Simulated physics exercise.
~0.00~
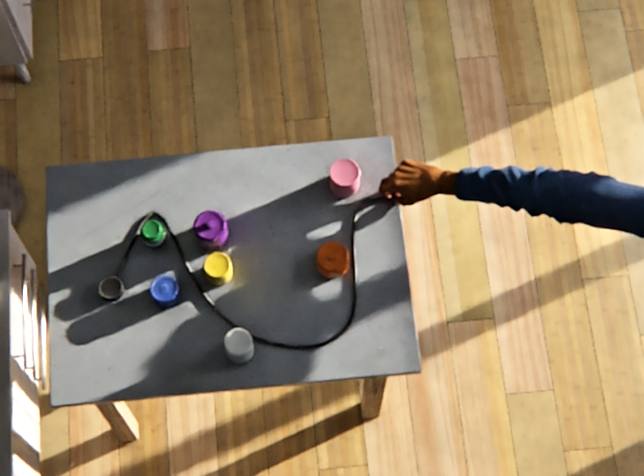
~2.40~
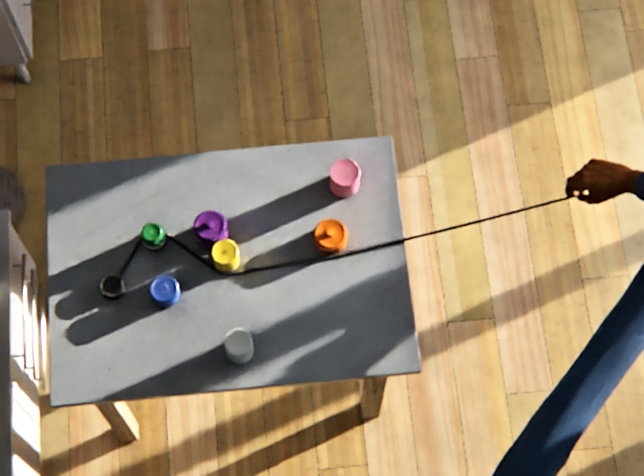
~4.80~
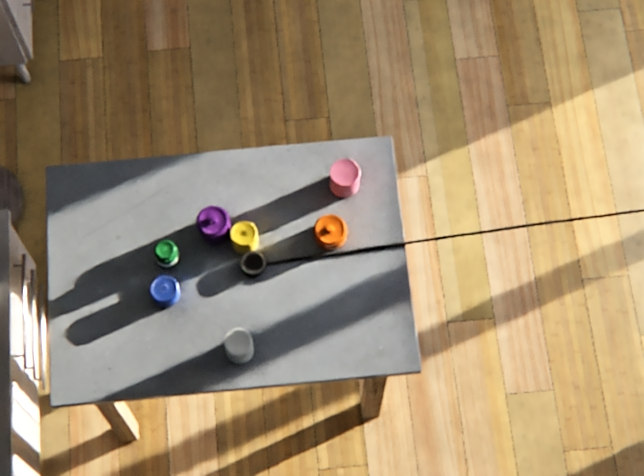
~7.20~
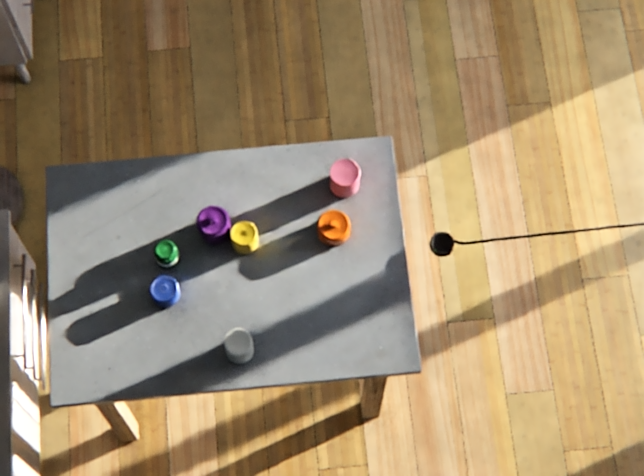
A hand pulls a black lead rightwards, nudging small pots and dragging its base off the table.
